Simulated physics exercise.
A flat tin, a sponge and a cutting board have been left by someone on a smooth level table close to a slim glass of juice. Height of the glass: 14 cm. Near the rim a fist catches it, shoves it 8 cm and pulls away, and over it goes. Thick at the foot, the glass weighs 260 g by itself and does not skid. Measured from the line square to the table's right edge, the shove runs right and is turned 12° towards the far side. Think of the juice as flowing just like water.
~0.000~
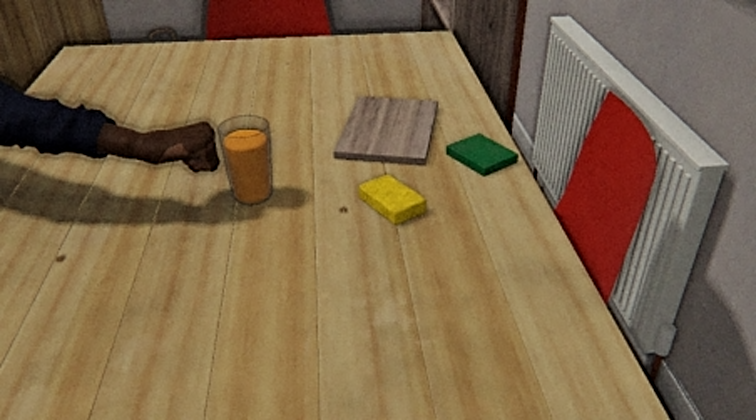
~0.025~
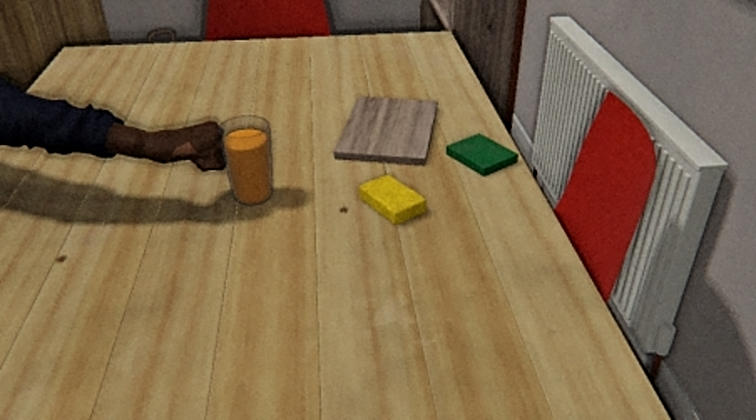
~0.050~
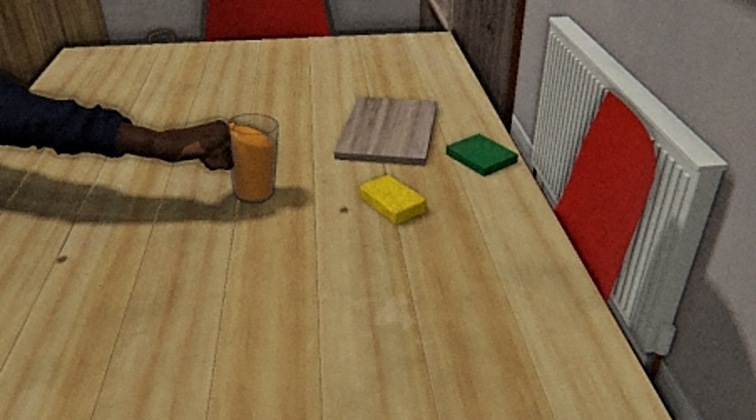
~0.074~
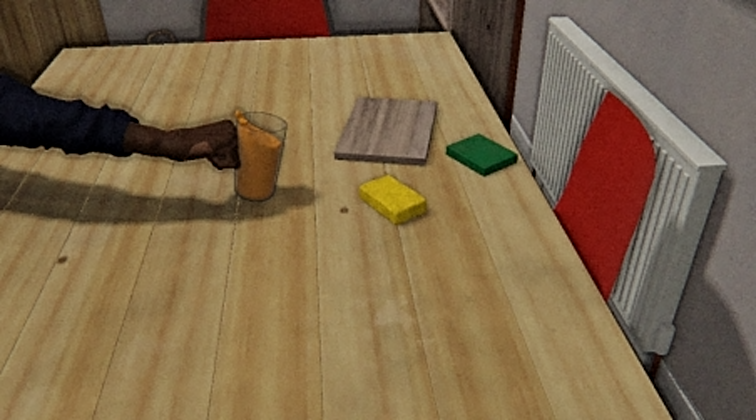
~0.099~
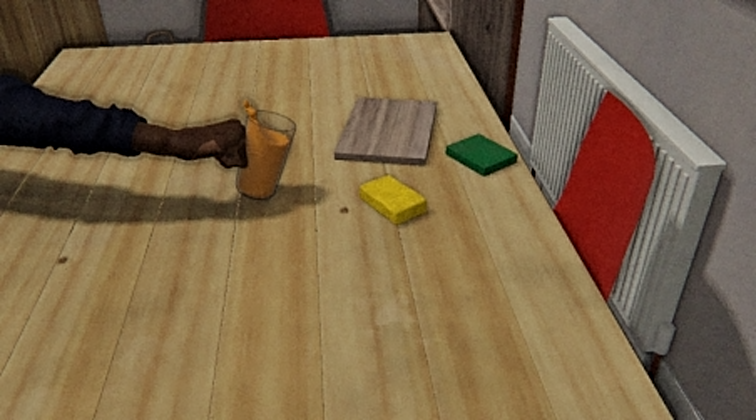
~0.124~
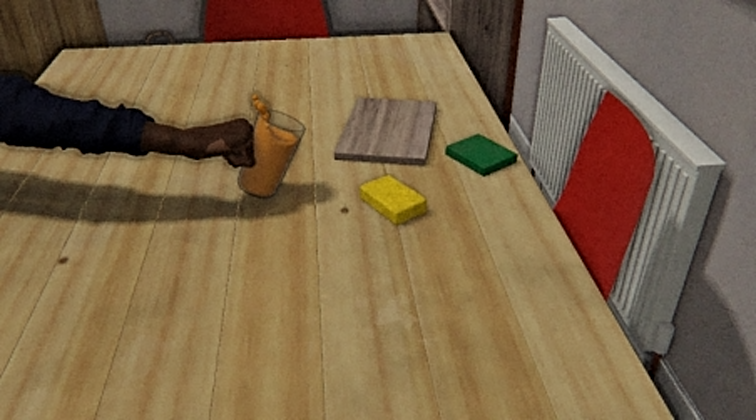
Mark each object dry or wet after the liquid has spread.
Flat tin: Wet; sponge: Wet; cutting board: Wet.
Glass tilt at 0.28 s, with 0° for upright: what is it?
It's tilted some 78° from upright.
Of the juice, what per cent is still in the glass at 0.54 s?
It is close to 28 percent.
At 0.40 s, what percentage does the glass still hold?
Some 50 in a hundred, give or take.
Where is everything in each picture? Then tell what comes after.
Tilt 0°; the fist is at (202, 143); surface from (223, 140) to (267, 138); the flat tin is at (482, 150); the sponge is at (392, 191); the cutting board is at (389, 124), in the first picture.
Tilt 0°; the fist is at (210, 142); surface from (223, 140) to (268, 138), in the second picture.
Tilt 6°; the fist is at (219, 141); surface from (229, 124) to (269, 140), in the third picture.
Tilt 12°; the fist is at (226, 141); surface from (238, 127) to (282, 144); 1 per cent is over the edge, in the fourth picture.
Tilt 19°; the fist is at (234, 140); surface from (244, 141) to (290, 142); 1 per cent is over the edge, in the fifth picture.
Tilt 26°; the fist is at (241, 139); surface from (250, 148) to (298, 140); 2 per cent is over the edge, in the sixth picture.
By 0.28 s the tilt is 78° and 92 per cent is in the glass, 0 has run off the table; wet so far, nothing.
By 0.40 s the tilt is 87° and 50 per cent is in the glass, 0 has run off the table; wet so far, sponge, cutting board.
By 0.54 s the tilt is 87° and 27 per cent is in the glass, 1 has run off the table; wet so far, flat tin, sponge, cutting board.
By 0.78 s the tilt is 87° and 15 per cent is in the glass, 9 has run off the table; wet so far, flat tin, sponge, cutting board.
At rest 5 per cent is in the glass, 38 has run off the table; wet so far, flat tin, sponge, cutting board.
